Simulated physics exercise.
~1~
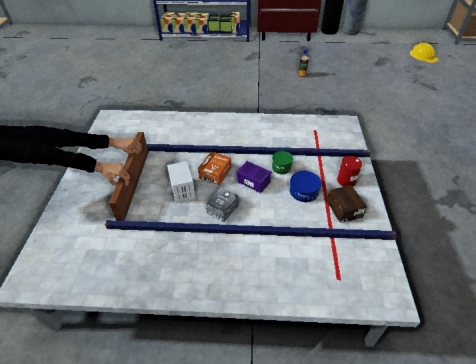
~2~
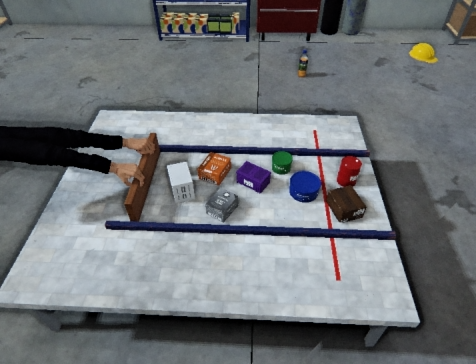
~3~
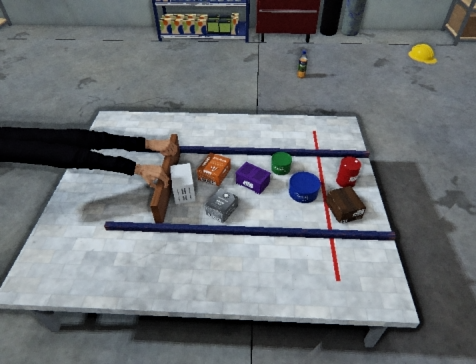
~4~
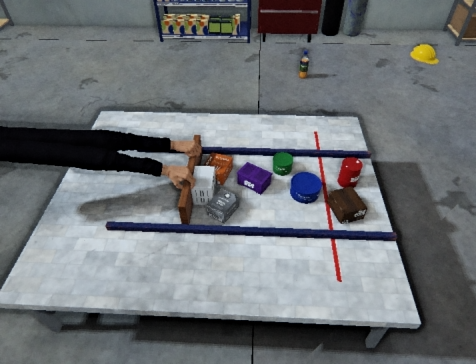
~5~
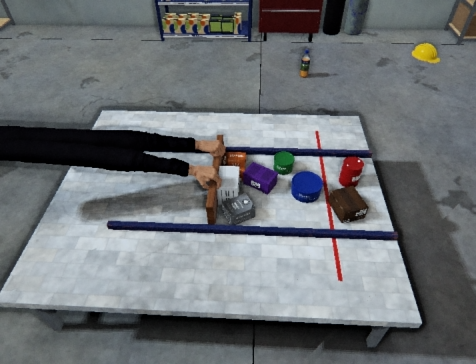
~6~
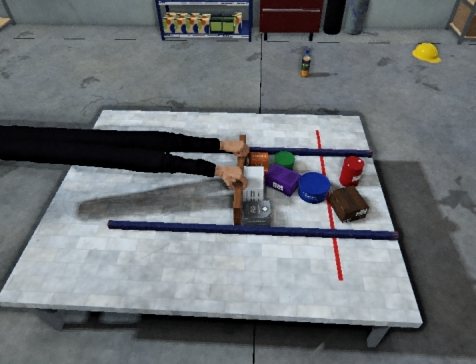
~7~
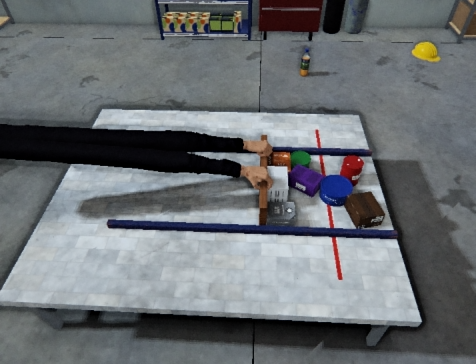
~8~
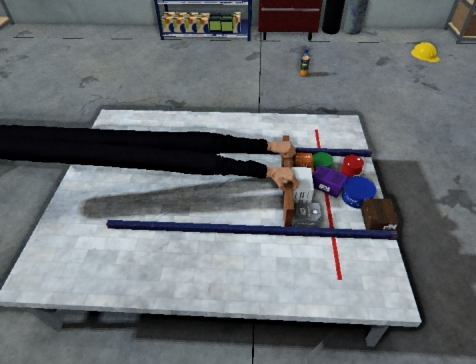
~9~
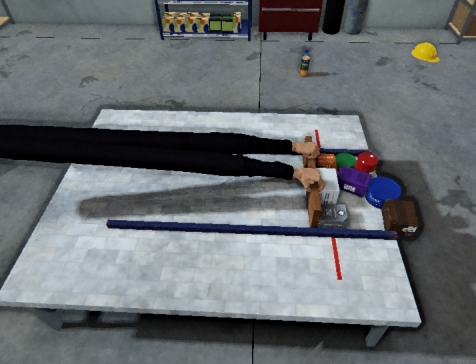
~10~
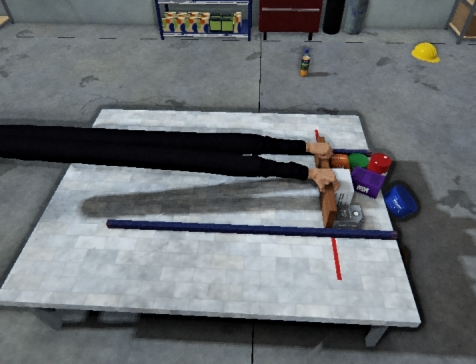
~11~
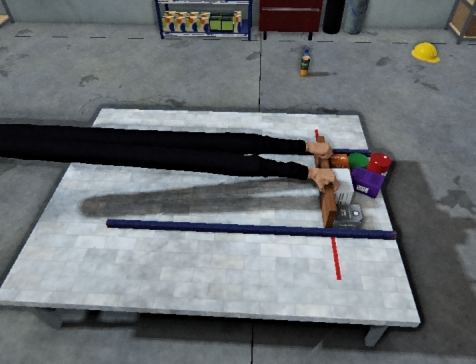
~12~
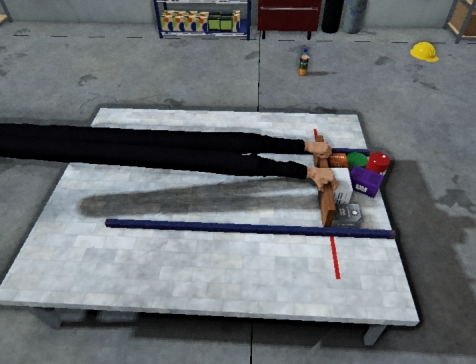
A wooden plank pushed by two hands sweeps boxes and cans right, and two fall off.
